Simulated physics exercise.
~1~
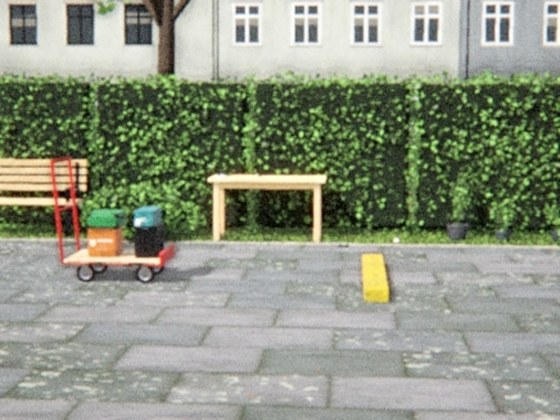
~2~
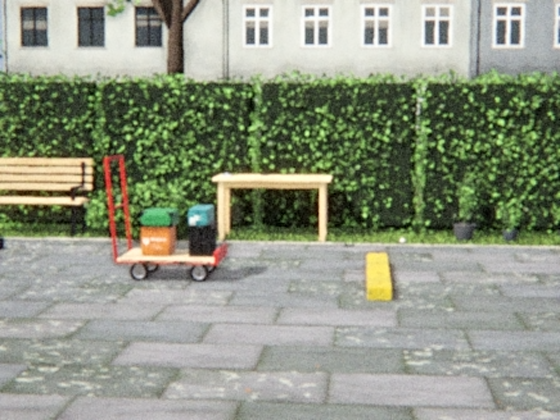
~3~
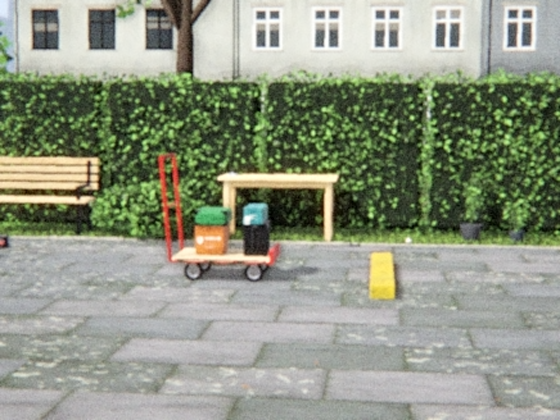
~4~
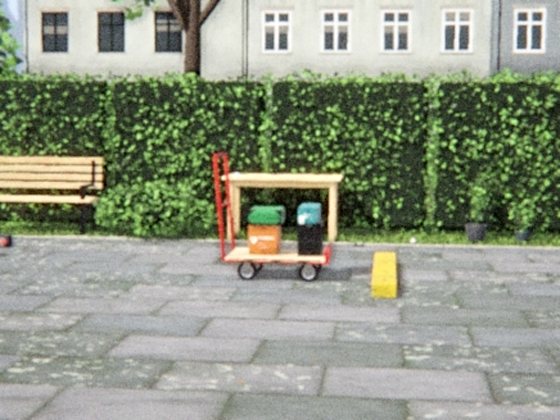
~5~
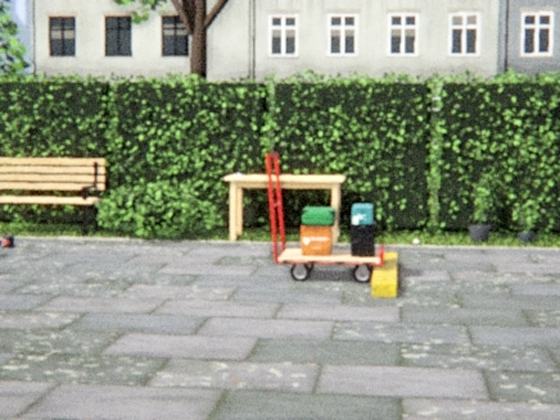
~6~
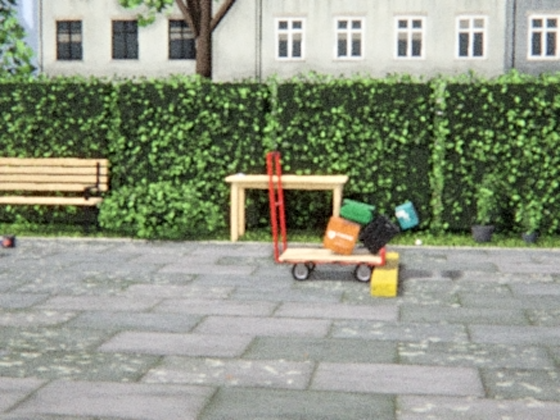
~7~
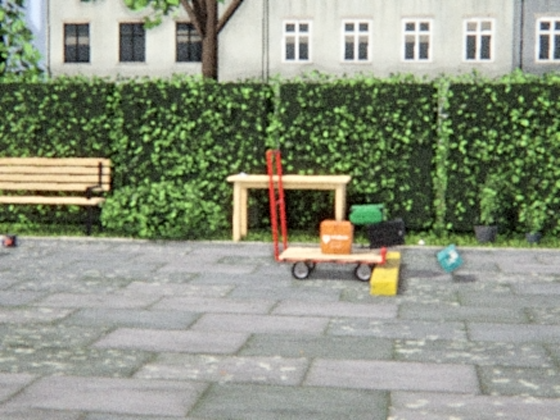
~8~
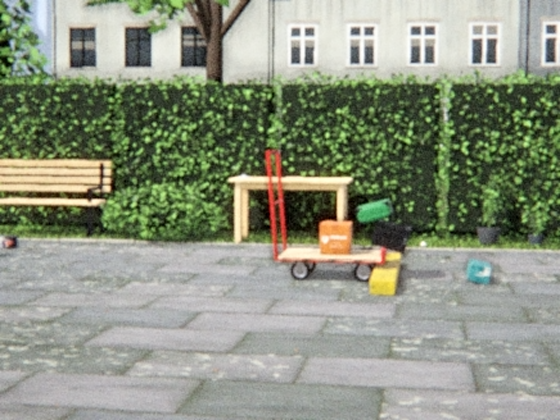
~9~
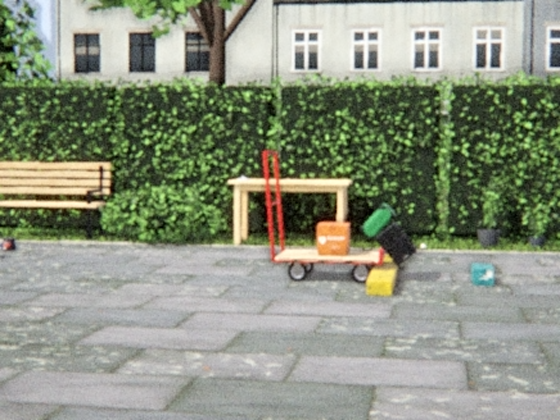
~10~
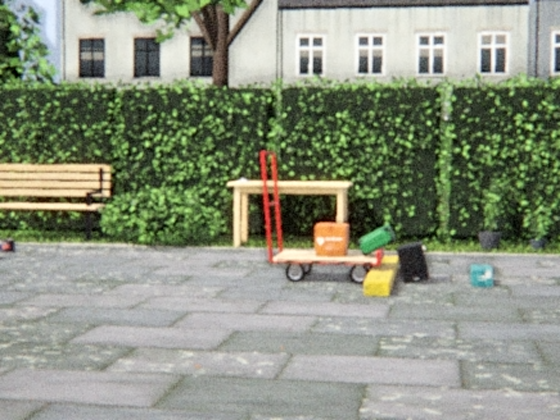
A paved yard with a leafy hedge, a wooden bench, a wooden table and pale buildings behind is seen from the side, the view drifting slightly. A flat trolley with a red handle rolls right, carrying a green case on an orange box and a teal parcel on a black crate. It stops abruptly against a yellow kerb, and the load lurches forward. The teal parcel flies off and tumbles onto the paving at right. The black crate tips over the front edge and lands upside down beyond the kerb, while the orange box stays aboard and the green case rests tilted at the trolley's front.
